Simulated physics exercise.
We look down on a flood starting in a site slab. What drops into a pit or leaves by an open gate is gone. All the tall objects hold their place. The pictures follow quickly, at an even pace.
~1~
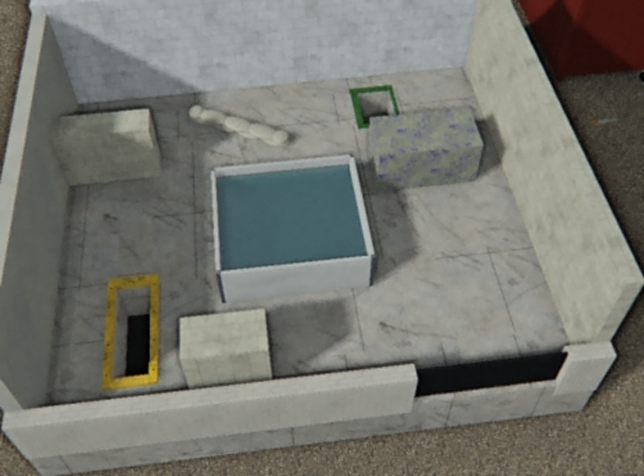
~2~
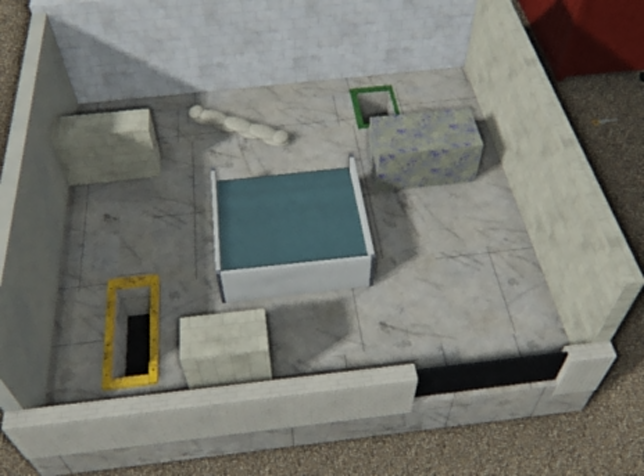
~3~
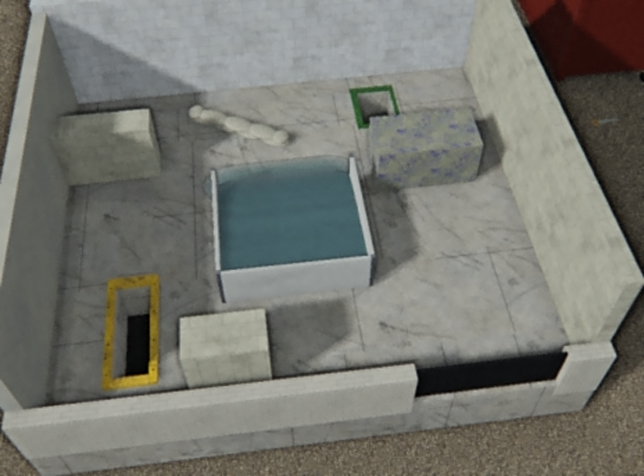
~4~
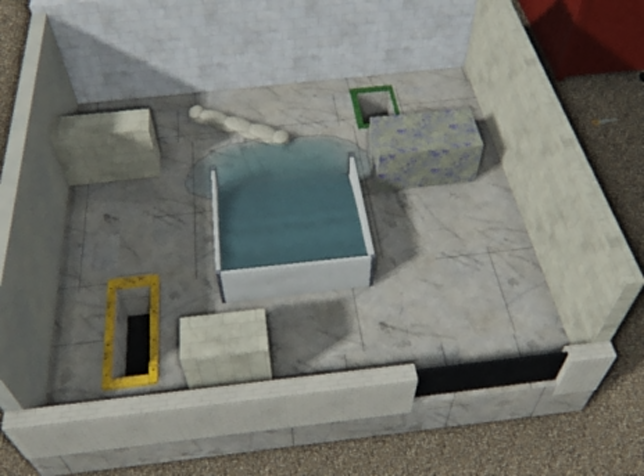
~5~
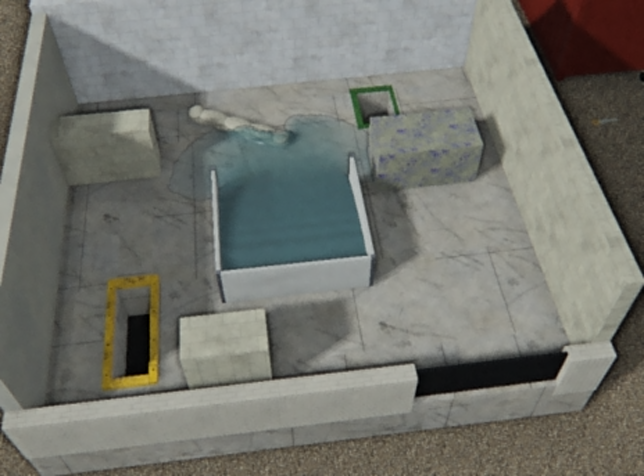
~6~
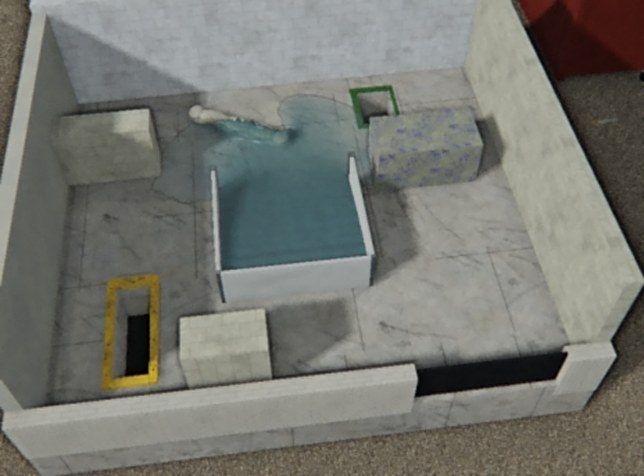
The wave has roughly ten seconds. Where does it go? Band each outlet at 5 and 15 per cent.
The gate takes less than 5 %; the green pit takes more than 15 %; the yellow pit takes less than 5 %.
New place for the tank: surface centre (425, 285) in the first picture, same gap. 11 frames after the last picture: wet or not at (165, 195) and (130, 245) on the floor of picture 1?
In turn: No water, clear.
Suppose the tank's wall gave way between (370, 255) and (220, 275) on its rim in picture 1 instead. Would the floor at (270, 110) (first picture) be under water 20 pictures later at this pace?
Answer: Dry.
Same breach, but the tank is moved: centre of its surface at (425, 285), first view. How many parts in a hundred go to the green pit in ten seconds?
Parts in a hundred: Green 14.
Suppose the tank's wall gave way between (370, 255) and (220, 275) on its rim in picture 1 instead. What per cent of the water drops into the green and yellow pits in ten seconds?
Parts in a hundred: Green 6, yellow 12.
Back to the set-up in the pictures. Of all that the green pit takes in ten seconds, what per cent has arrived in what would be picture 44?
Some 65 per cent.
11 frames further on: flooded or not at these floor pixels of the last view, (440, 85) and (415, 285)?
One after the other: Flooded, clear.
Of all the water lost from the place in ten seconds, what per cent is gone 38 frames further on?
About 65 per cent.
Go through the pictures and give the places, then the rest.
Still water in the open tank at (289, 214), in the first picture.
Water pours out on the open tank's far side and has run to a hidden place, in the second picture.
The front is at (210, 179), out from the gap on the open tank's far side, in the third picture.
The front is at (197, 171), out from the gap on the open tank's far side, in the fourth picture.
The front is at (186, 155), out from the gap on the open tank's far side, in the fifth picture.
Water pours out on the open tank's far side and has run to (313, 98), in the sixth picture.
A moment on, water covers 25 % of the floor; the gate 0 %, the green pit 1 %, the yellow pit 0 %.
Next, water covers 35 % of the floor; the gate 0 %, the green pit 5 %, the yellow pit 0 %.
Then, water covers 40 % of the floor; the gate 0 %, the green pit 13 %, the yellow pit 0 %.
Later, water covers 60 % of the floor; the gate 0 %, the green pit 20 %, the yellow pit 0 %.
In the end, water covers 80 % of the floor; the gate 0 %, the green pit 30 %, the yellow pit 0 %.
